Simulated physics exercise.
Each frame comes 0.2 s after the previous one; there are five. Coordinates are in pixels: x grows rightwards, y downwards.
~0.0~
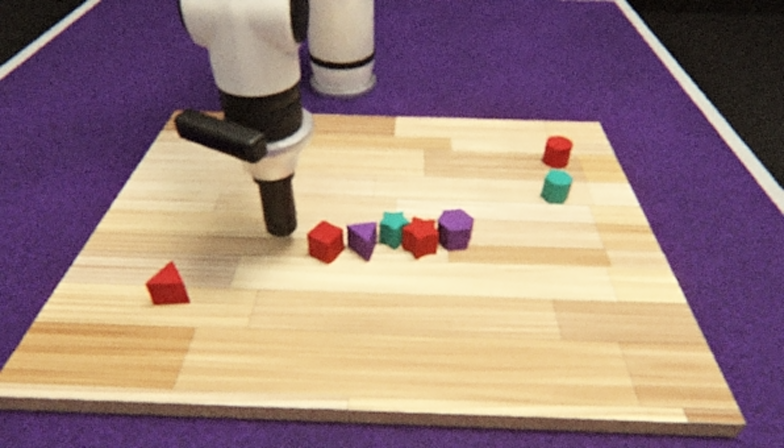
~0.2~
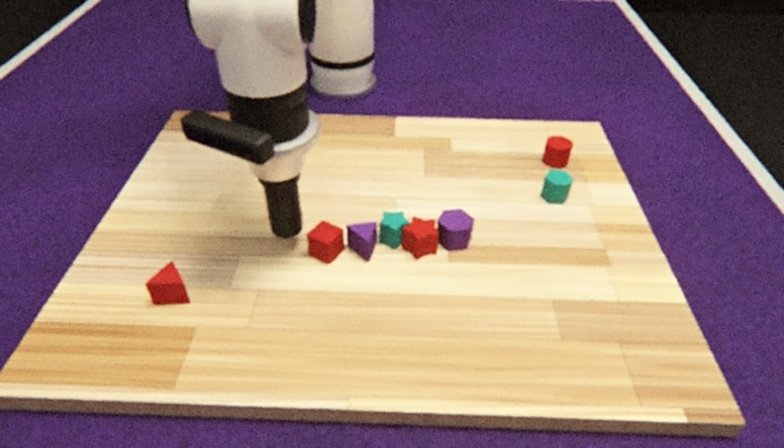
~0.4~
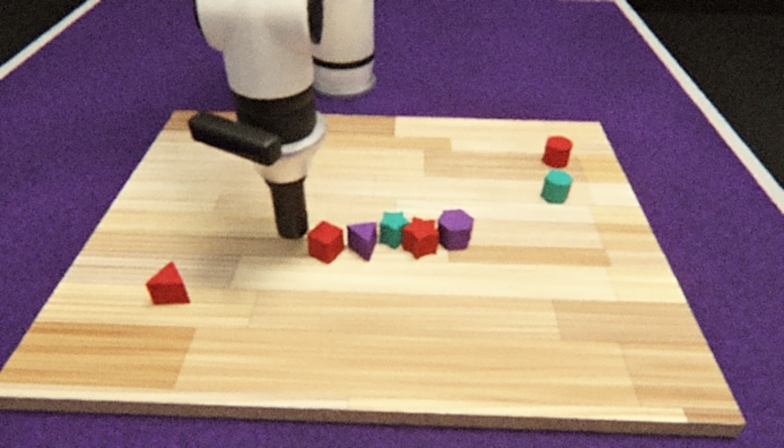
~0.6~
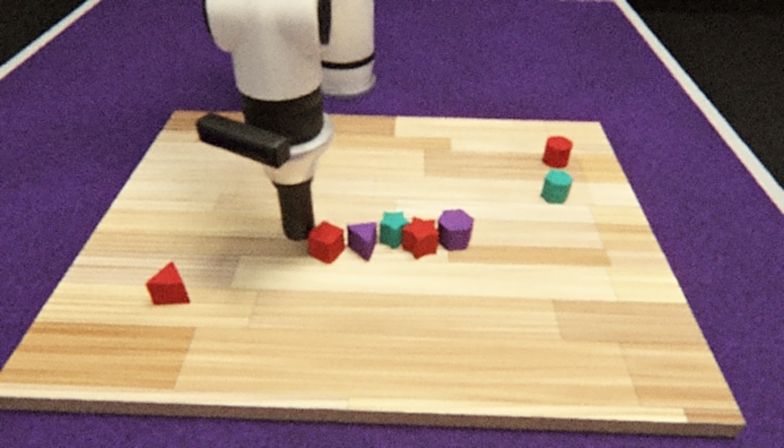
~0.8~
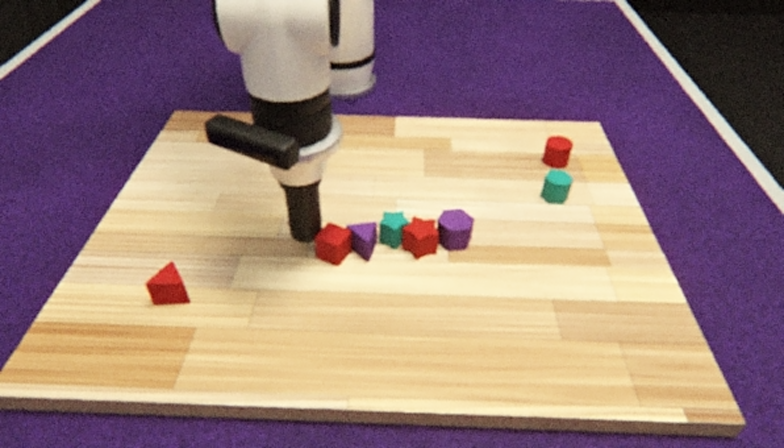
A white and black robot arm with a dark rod slides slowly rightward over a light wooden board on a purple surface, seen from a fixed, raised view. Red, purple and turquoise blocks form a row at the centre, with a red one at lower left and red and turquoise ones at upper right. The rod meets the row's leftmost red block and nudges it slightly right, beside the purple one.
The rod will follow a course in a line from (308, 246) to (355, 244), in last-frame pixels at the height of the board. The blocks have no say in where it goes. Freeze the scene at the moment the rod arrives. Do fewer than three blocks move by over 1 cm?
The answer is no.
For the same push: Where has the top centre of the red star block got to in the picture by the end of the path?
The red star block ends near (441, 227).
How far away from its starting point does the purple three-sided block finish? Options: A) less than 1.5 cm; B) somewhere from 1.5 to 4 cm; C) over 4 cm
My pick is B.
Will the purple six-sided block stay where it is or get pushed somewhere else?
Once the path ends, it is somewhere new.
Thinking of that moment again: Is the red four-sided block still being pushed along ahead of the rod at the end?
No - that is not the case.
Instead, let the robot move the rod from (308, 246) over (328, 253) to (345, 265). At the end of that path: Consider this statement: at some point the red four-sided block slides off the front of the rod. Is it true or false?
It is false.
The first path, step by step. Halfway along, rod (331, 232); red four-sided block (350, 239), turned 15° clockwise; purple three-sided block (367, 228).
At the end, rod (354, 231); red four-sided block (361, 243), turned 50° clockwise; purple three-sided block (387, 230); turquoise star block (414, 220), turned 15° anticlockwise; red star block (441, 227); purple six-sided block (473, 218).
